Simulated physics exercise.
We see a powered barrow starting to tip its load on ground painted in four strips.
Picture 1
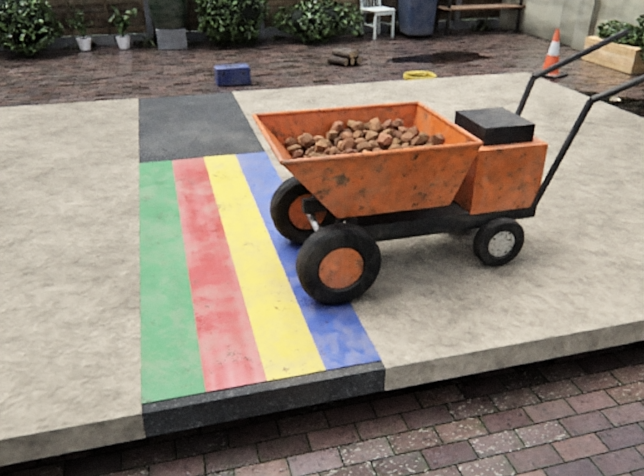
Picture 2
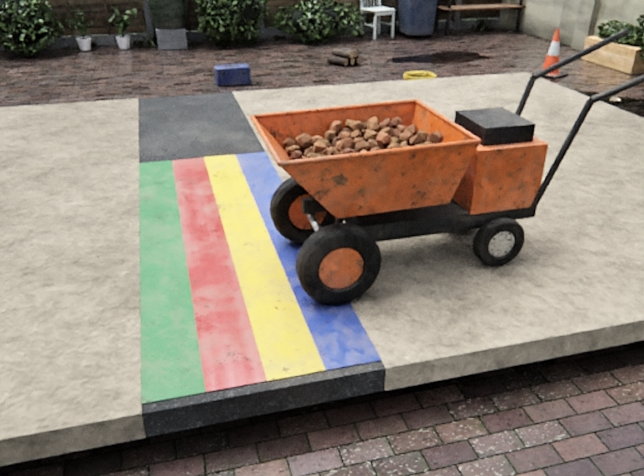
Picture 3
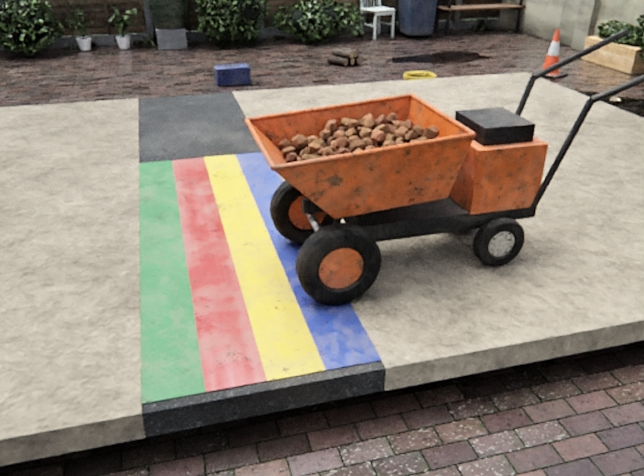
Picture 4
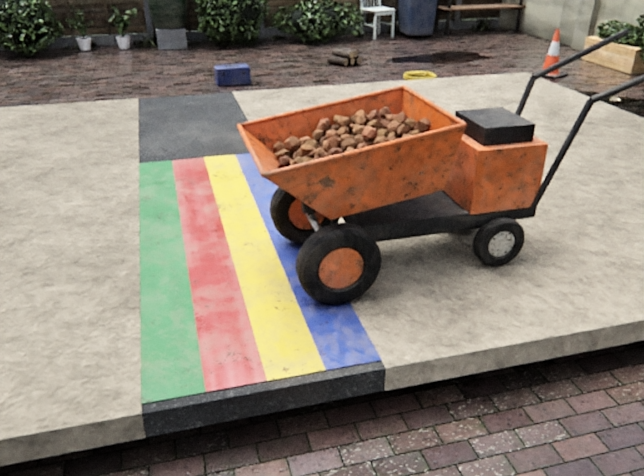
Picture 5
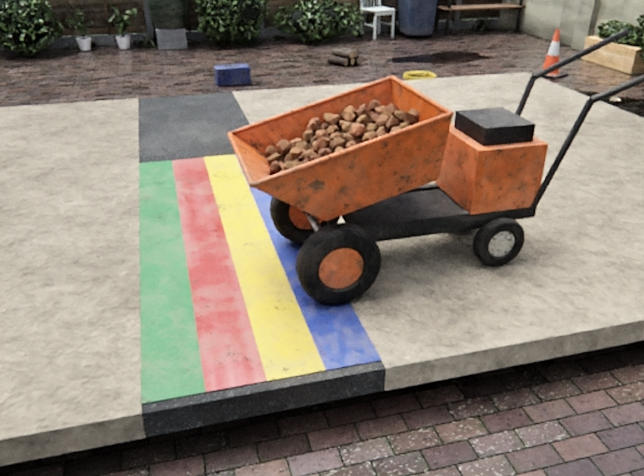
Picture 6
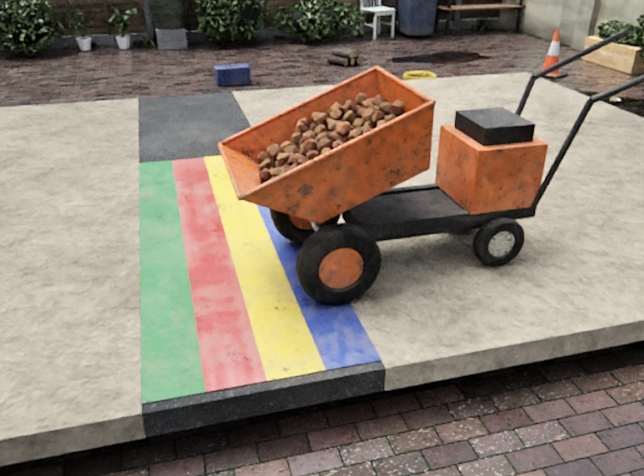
The orange skip of a small powered barrow, loaded with brown clods, tilted forward to the left, barely at first and then clearly, while its wheels stayed still beside the coloured strips.
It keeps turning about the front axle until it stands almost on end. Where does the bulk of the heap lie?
The green strip carries the most.
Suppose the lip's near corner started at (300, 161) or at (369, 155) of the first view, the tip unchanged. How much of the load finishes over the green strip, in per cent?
First some 30, then 10 per cent.
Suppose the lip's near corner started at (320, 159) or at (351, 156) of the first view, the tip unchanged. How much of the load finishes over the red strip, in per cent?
Roughly 20 per cent, and 30 per cent.
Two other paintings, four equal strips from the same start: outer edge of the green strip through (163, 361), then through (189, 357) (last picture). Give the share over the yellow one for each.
Near 0 % and 0 %.
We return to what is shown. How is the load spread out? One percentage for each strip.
In per cent, blue strip 0, yellow strip 0, red strip 5 and green strip 30.
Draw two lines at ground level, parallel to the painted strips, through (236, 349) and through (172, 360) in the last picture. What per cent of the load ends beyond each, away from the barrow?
Near 70 % and 50 %.
Just after the last frame, skip tipped steeply; every one in the skip.
A moment on, skip tipped right over; roughly two thirds in the skip; just a few over the red strip; roughly a quarter over the green strip; just a few falling; just a few off the paint.
Further on, skip tipped right over; roughly a third in the skip; just a few over the red strip; roughly a third over the green strip; roughly a third off the paint.
When it is over, skip tipped right over; roughly a third in the skip; not one over the blue strip; not one over the yellow strip; about a tenth over the red strip; roughly a quarter over the green strip; roughly a third off the paint.
